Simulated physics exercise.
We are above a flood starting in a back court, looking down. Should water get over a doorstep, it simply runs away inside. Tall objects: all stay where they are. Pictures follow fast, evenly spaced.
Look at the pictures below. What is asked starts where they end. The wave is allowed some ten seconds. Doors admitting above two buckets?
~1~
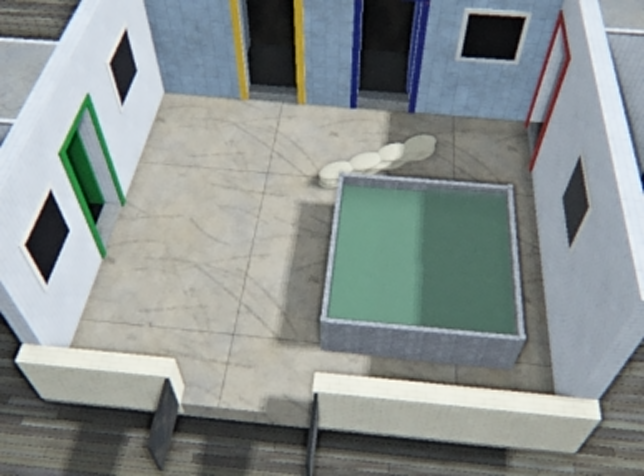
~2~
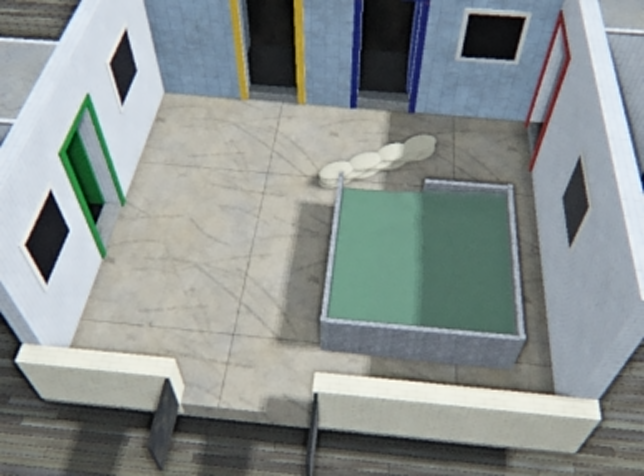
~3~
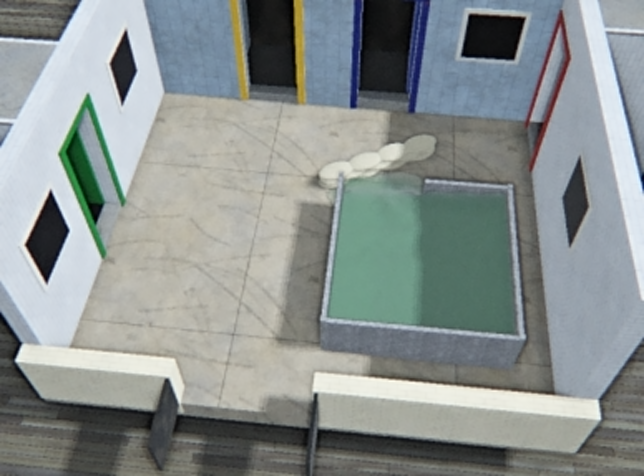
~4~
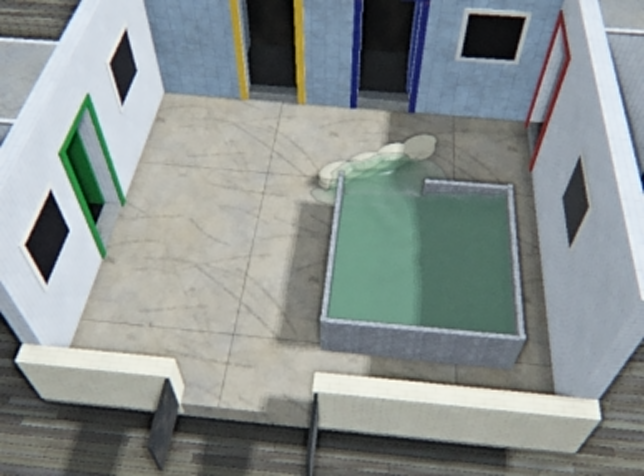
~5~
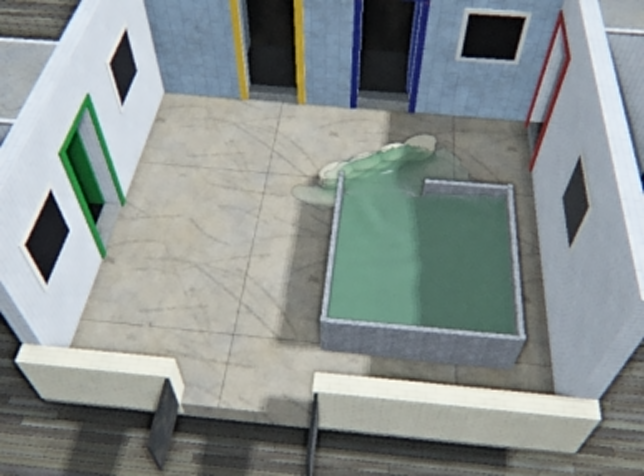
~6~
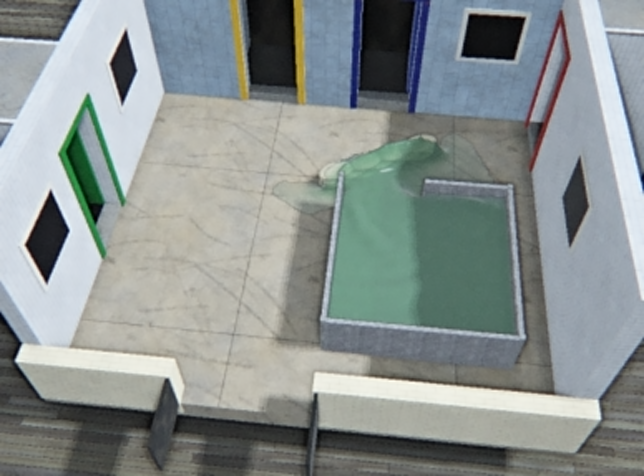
As I see it, the green door doesn't get too much water coming through. The red door gets too much water coming through. The blue door doesn't get too much water coming through. The yellow door doesn't get too much water coming through.
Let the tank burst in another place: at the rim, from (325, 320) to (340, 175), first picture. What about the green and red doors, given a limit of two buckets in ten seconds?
Green: Above the mark; red: Above the mark.
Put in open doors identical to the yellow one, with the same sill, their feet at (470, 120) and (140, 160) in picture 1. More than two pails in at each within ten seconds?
Taking them in order: The first door exceeds it, the second door stays short.
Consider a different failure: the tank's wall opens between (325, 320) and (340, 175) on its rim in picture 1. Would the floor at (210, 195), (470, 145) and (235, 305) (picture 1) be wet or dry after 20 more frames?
In the order you gave them, I get drenched, still bare, drenched.
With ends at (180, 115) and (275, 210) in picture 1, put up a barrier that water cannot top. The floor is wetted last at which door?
Last comes the green door.
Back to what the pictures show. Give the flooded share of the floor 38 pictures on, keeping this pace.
About 90 per cent.
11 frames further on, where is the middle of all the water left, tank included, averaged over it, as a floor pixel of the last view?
Near (410, 241).
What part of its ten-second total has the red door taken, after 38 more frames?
It should be near 90 percent of the ten-second total.
A moment on, water covers 35 % of the floor; the green door not reached, the red door wet at the sill, nothing in, the blue door wet at the sill, nothing in, the yellow door not reached.
Next, water covers 60 % of the floor; the green door not reached, the red door over two buckets in, the blue door wet at the sill, nothing in, the yellow door wet at the sill, nothing in.
Then, water covers 85 % of the floor; the green door wet at the sill, nothing in, the red door far over two buckets in, the blue door wet at the sill, nothing in, the yellow door wet at the sill, nothing in.
Later, water covers 90 % of the floor; the green door wet at the sill, nothing in, the red door far over two buckets in, the blue door wet at the sill, nothing in, the yellow door wet at the sill, nothing in.
In the end, water covers 95 % of the floor; the green door under two buckets in, the red door far over two buckets in, the blue door wet at the sill, nothing in, the yellow door wet at the sill, nothing in.
